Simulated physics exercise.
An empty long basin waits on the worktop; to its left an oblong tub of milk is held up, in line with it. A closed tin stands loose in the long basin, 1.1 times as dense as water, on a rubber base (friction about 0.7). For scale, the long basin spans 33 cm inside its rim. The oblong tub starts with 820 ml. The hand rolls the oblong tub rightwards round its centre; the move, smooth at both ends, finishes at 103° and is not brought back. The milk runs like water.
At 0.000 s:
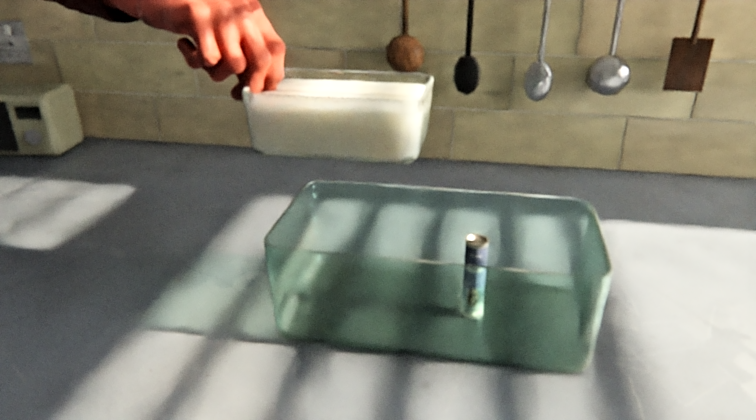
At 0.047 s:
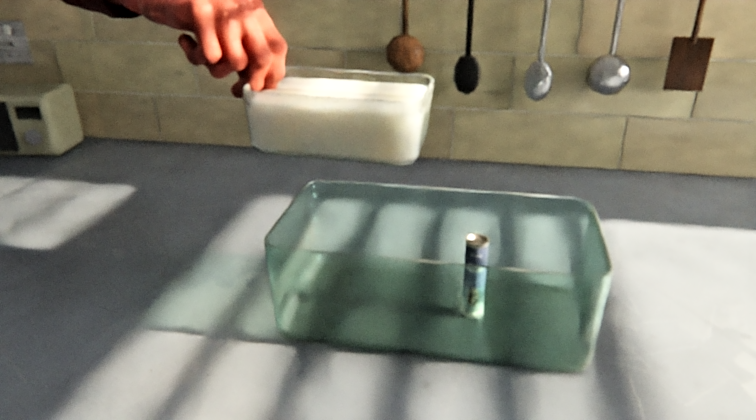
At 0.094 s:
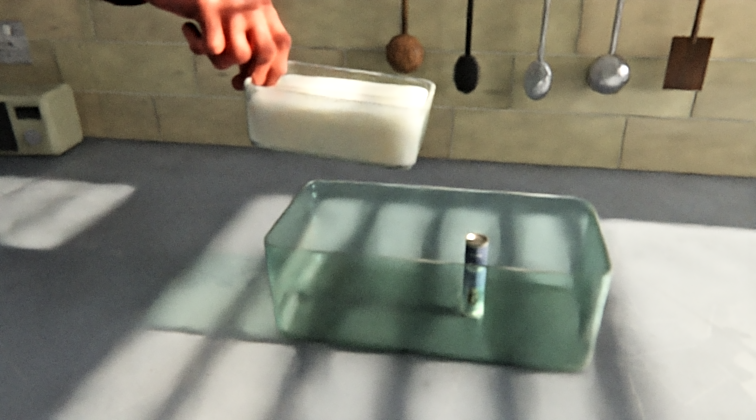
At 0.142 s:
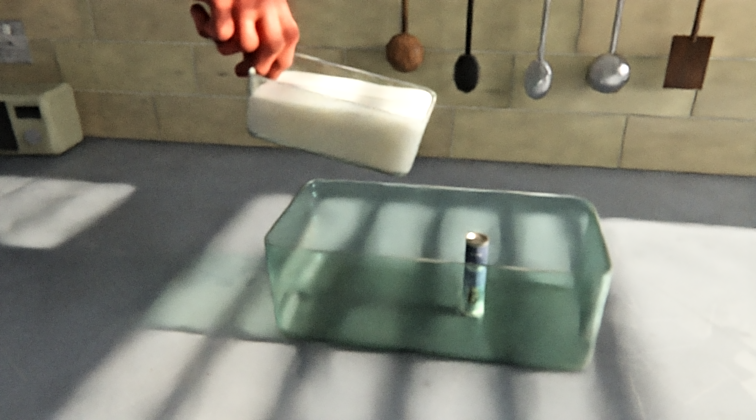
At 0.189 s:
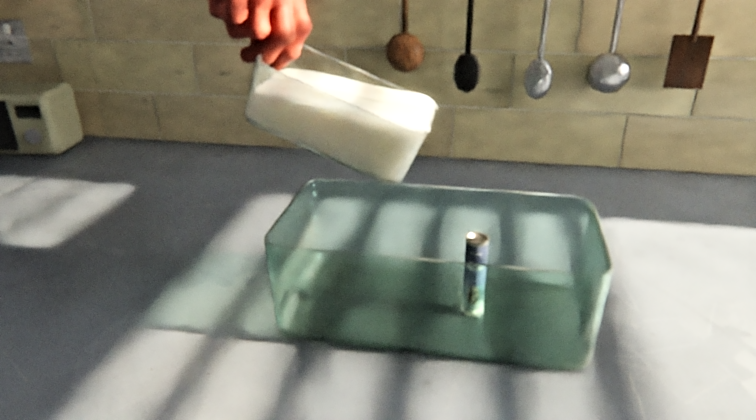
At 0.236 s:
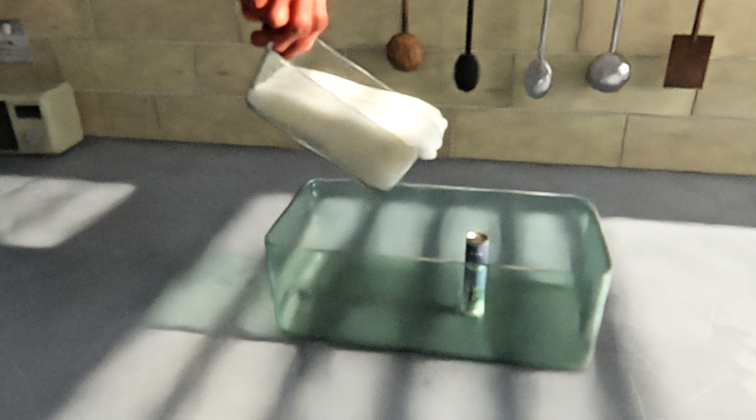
A hand tilts a tub of milk rightwards above a long basin holding an upright tin.
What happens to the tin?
It topples.
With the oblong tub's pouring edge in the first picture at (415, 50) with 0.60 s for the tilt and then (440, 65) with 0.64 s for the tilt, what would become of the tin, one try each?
First it goes over; then it stays up.
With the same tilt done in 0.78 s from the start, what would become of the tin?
The tin stays up.
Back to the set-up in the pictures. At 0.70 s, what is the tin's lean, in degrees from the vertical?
Near 15° from upright.
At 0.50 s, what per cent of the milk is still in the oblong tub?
About 10 per cent.
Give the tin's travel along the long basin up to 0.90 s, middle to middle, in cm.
About 6 cm.
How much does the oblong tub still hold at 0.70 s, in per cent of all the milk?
About 1 per cent.
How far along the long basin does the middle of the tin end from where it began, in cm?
Some 6.0 cm.
After 0.50 s the tilt is 94° and 9 per cent is still to pour; the tin stands where it began.
After 0.70 s the tilt is 103° and 1 per cent is still to pour; the tin leans 14°.
After 0.90 s the tilt is 103° and 0 per cent is still to pour; the tin lies on its side.
After 1.12 s the tilt is 103° and 0 per cent is still to pour; the tin lies on its side.
In the end the tin lies on its side.
